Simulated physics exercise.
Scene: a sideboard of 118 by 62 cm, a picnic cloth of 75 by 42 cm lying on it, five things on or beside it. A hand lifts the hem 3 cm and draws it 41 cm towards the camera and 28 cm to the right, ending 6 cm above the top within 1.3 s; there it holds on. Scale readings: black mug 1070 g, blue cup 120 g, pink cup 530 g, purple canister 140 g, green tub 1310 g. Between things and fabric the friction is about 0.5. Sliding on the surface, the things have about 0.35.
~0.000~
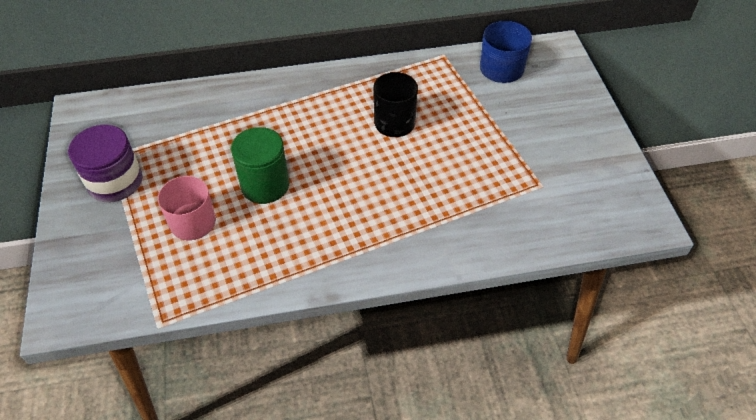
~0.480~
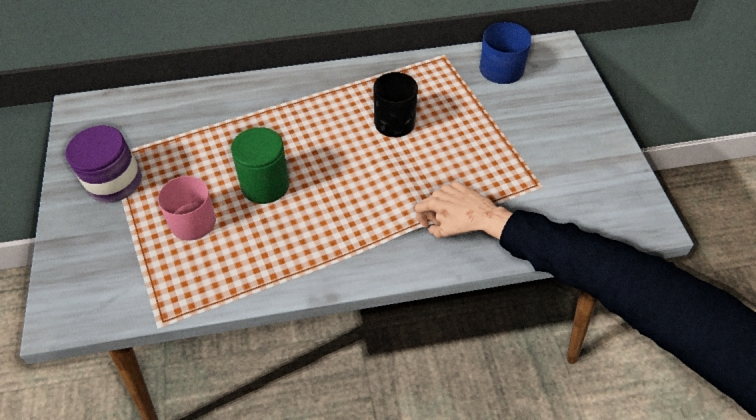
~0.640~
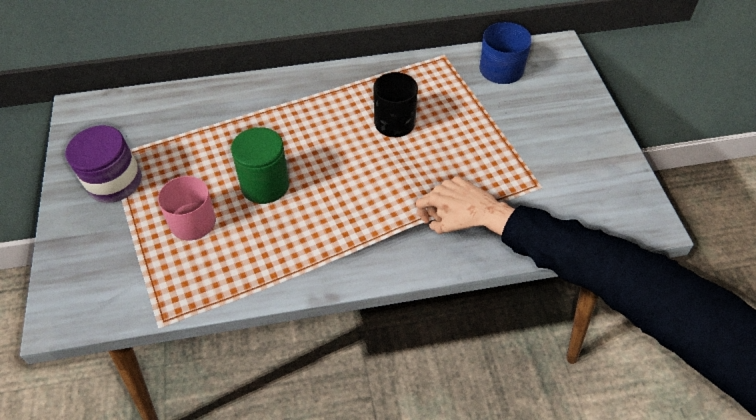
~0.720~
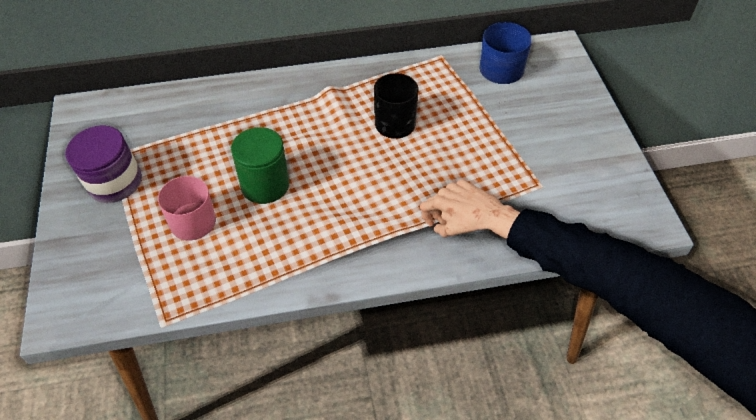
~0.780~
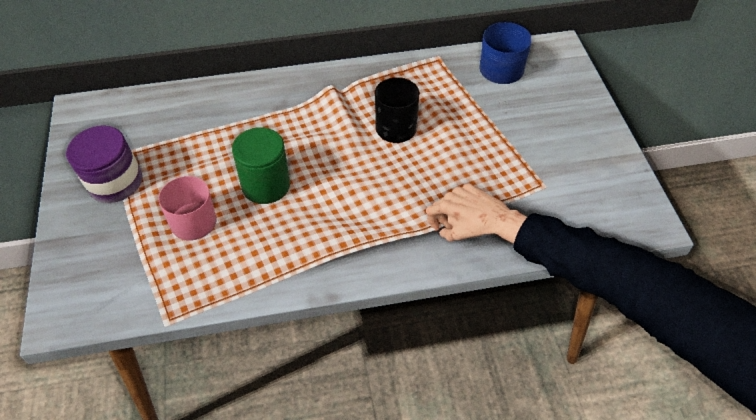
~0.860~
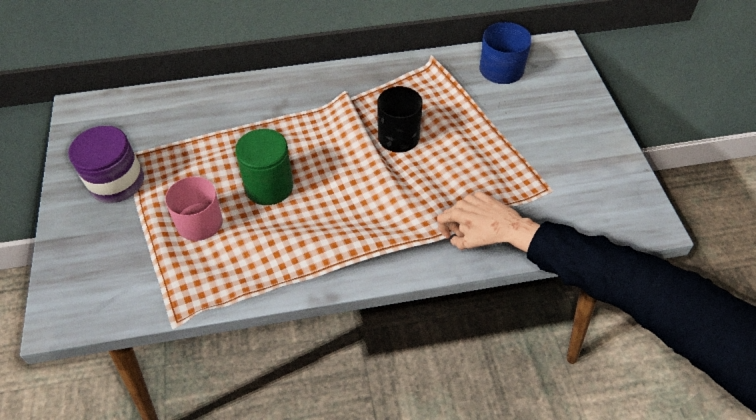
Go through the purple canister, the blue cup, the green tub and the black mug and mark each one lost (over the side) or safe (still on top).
Marks: Purple canister safe, blue cup safe, green tub lost, black mug lost.
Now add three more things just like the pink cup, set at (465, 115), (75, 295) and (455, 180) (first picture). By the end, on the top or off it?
In order: Comes off; holds on; comes off.
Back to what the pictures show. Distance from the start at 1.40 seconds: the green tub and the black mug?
The green tub is about 30 cm off and the black mug about 35 cm.
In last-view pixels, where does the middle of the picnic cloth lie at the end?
Roughly at (546, 333) in the last picture.
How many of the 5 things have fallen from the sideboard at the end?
3.
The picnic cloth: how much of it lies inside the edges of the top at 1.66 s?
Share within the edges: Approx. 40 %.
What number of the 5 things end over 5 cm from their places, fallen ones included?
The answer is 3 of them.
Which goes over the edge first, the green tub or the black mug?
First goes the green one.
After 1.1 s, 95 % of the picnic cloth is still over the top; black mug 16 cm off its start, green tub 12 cm off its start, purple canister 2 cm off its start.
After 1.4 s, 65 % of the picnic cloth is still over the top; black mug 33 cm off its start, green tub 30 cm off its start, purple canister 2 cm off its start.
After 1.7 s, 40 % of the picnic cloth is still over the top; black mug 46 cm off its start at (577, 237), green tub 46 cm off its start at (481, 268), purple canister 2 cm off its start at (102, 152).
After 1.9 s, 15 % of the picnic cloth is still over the top; black mug lifted 8 cm, green tub over the edge, purple canister 2 cm off its start.
After 3.5 s, 10 % of the picnic cloth is still over the top; black mug over the edge, green tub over the edge, purple canister 2 cm off its start at (102, 152), blue cup 0 cm off its start at (507, 38).
